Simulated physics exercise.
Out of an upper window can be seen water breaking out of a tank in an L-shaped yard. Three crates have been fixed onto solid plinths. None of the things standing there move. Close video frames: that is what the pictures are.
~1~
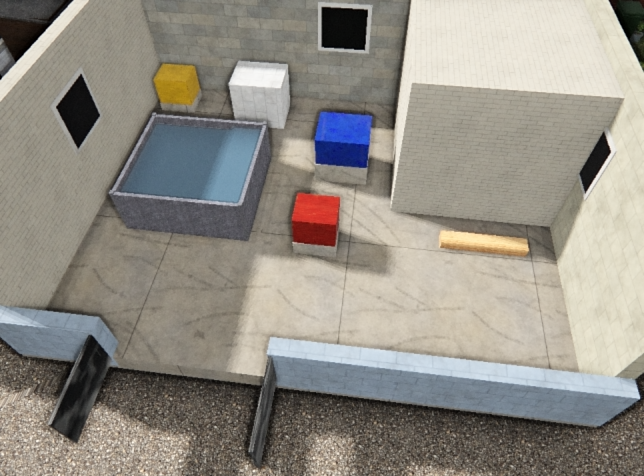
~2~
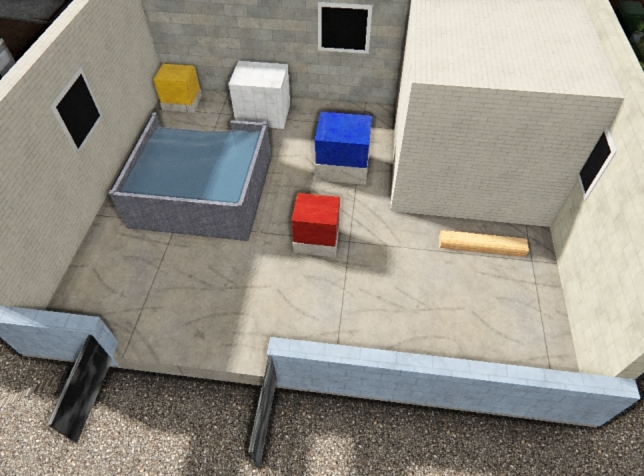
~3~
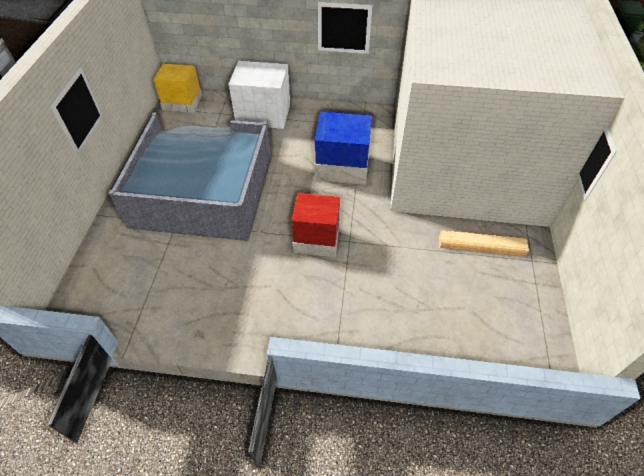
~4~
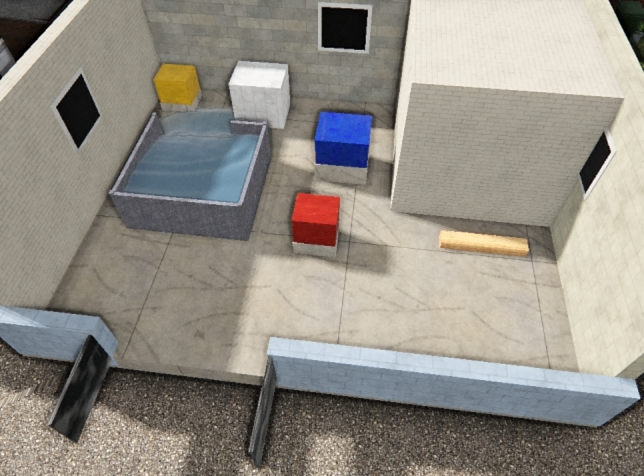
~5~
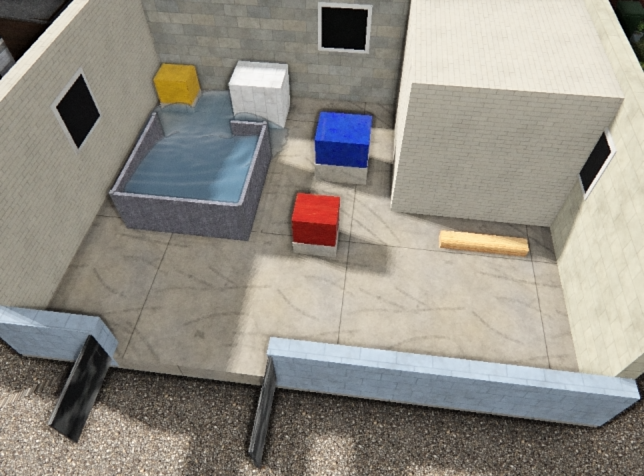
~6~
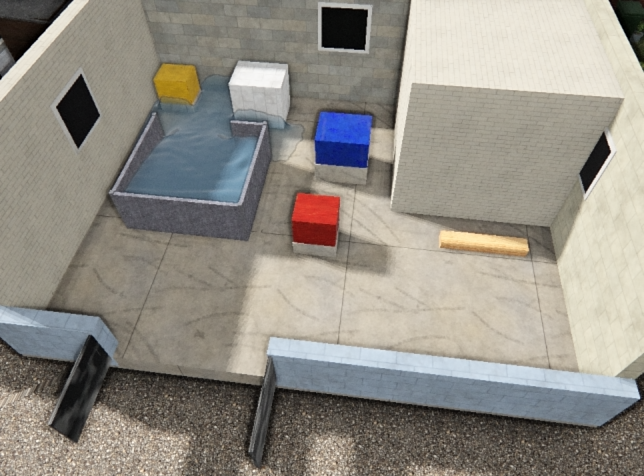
To begin with, water lies still in a grey tank in a walled yard, near yellow, white, blue and red blocks. The tank's far side then opens and water pours out through the gap. It spreads over the paving behind the tank, around the yellow and white blocks, while the blocks stay put.
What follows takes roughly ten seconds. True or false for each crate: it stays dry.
Yellow crate: False, it gets wet; red crate: True, it stays dry; blue crate: True, it stays dry.
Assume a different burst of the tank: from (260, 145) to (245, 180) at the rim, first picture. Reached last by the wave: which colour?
The yellow-painted one.
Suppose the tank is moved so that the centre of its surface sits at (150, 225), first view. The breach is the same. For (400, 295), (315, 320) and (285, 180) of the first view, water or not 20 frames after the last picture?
As listed: Not flooded, clear, wet.
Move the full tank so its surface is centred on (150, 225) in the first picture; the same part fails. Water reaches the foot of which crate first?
I'd go with the yellow one.
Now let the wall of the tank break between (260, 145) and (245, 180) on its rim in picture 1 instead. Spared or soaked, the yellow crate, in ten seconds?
Looking at it, the yellow crate is left untouched.
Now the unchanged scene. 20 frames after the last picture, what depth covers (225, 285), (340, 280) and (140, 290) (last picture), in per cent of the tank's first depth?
About 0, 0, 0 %.
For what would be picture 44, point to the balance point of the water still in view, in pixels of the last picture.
My guess is about (247, 187).
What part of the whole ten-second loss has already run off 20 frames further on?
Near 0 in a hundred.
A moment on, water covers 20 % of the floor; the yellow crate water round its plinth, the red crate not reached, the blue crate water round its plinth.
Next, water covers 30 % of the floor; the yellow crate water round its plinth, the red crate water round its plinth, the blue crate water round its plinth.
Then, water covers 50 % of the floor; the yellow crate water round its plinth, the red crate water round its plinth, the blue crate water round its plinth.
Later, water covers 80 % of the floor; the yellow crate water round its plinth, the red crate water round its plinth, the blue crate water round its plinth.
In the end, water covers 95 % of the floor; the yellow crate was topped, the red crate stayed above the water, the blue crate stayed above the water.
